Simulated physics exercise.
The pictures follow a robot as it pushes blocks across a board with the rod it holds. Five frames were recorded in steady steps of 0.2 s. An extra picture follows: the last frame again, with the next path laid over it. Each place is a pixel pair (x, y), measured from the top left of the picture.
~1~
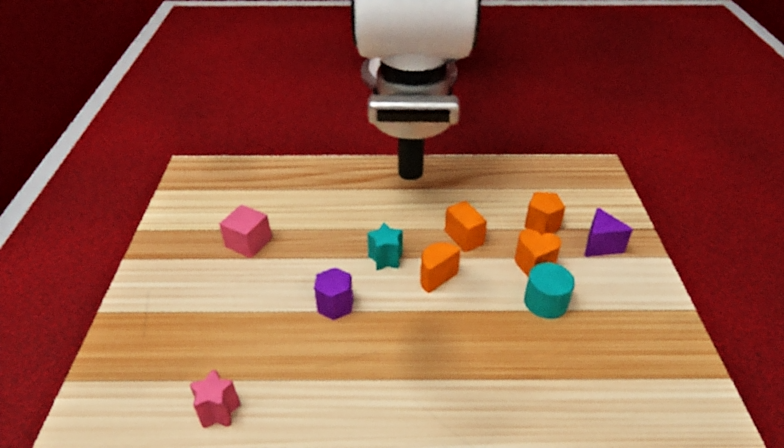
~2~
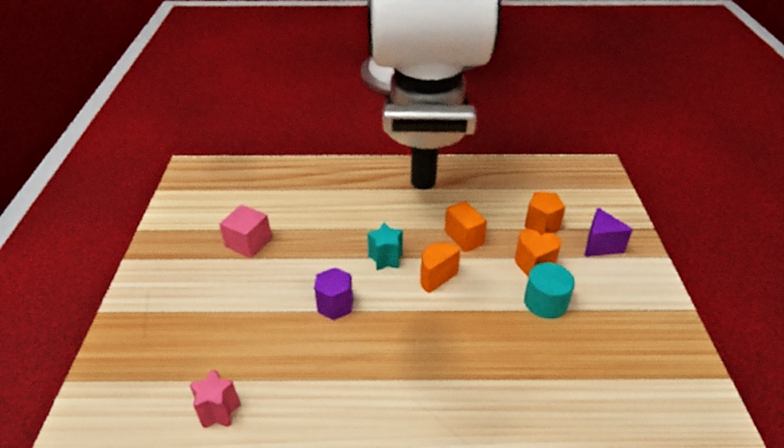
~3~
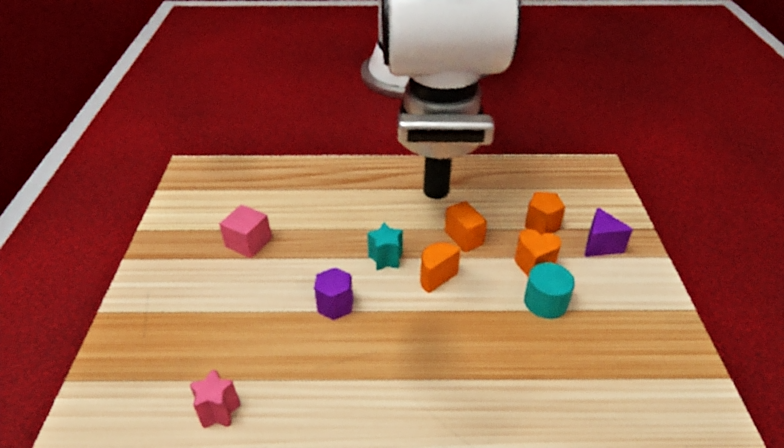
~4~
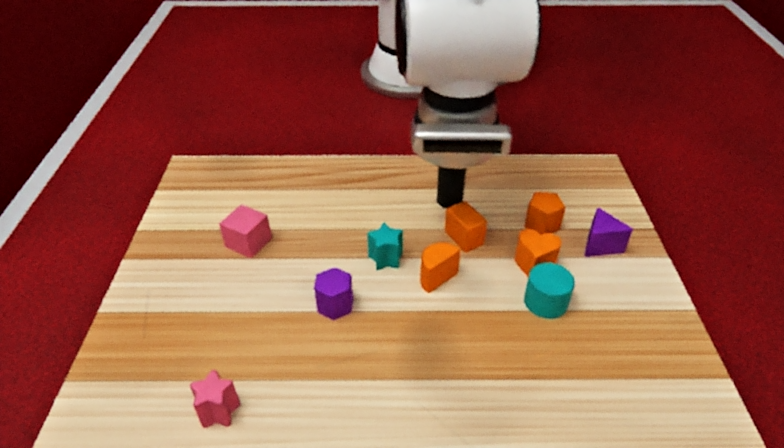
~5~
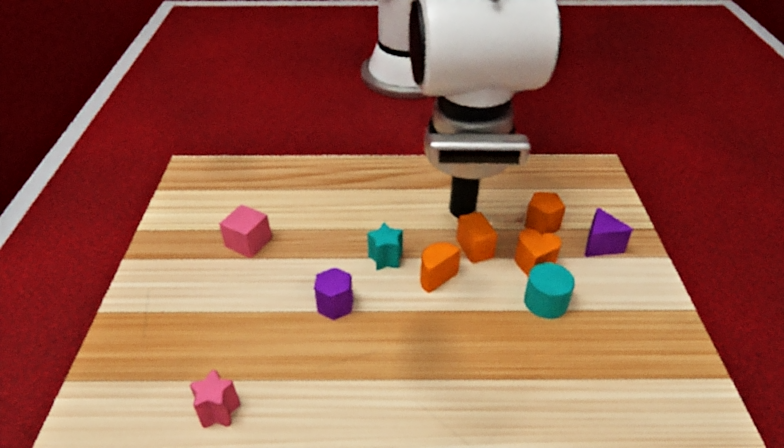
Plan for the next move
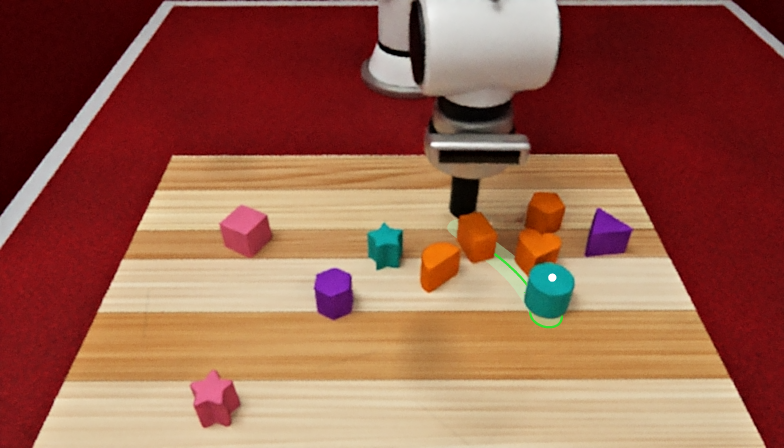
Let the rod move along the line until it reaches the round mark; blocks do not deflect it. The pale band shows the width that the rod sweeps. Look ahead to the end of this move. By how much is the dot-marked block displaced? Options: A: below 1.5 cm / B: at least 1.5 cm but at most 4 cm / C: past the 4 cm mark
I choose C.
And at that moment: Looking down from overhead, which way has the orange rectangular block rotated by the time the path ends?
Seen from overhead, it turns clockwise.
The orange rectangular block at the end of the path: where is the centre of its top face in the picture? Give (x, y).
Near (513, 290).
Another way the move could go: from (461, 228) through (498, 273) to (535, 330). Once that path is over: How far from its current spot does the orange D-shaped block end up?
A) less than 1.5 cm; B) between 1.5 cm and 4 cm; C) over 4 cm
My pick is A.
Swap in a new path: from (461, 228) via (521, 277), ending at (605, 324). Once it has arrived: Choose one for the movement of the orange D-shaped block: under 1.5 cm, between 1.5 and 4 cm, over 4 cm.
It gets moved under 1.5 cm.
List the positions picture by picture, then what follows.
In the first frame, rod tip (411, 173); block tops, orange D-shaped block (438, 253); orange rectangular block (467, 214); orange heart block (540, 241); turquoise cylinder (552, 278).
In the second frame, rod (423, 182); blocks unchanged.
In the third frame, rod (436, 192); blocks unchanged.
In the fourth frame, rod (449, 201); blocks unchanged.
In the fifth frame, rod (463, 210); orange D-shaped block (438, 253); orange rectangular block (478, 225); orange heart block (540, 241); turquoise cylinder (552, 278).
Path on the board, from (461, 228) through (492, 252) and (523, 280) to (546, 315); the dot is on the turquoise cylinder.
What follows on the original path. One third of the way, rod (495, 234); orange rectangular block (503, 252), turned 30° clockwise.
Two thirds of the way, rod (527, 262); orange rectangular block (511, 277), turned 55° clockwise; orange heart block (561, 249), turned 30° anticlockwise.
At the end, rod (551, 297); orange D-shaped block in place; orange rectangular block (513, 290), turned 95° clockwise; orange heart block (561, 249), turned 30° anticlockwise; turquoise cylinder (588, 312).
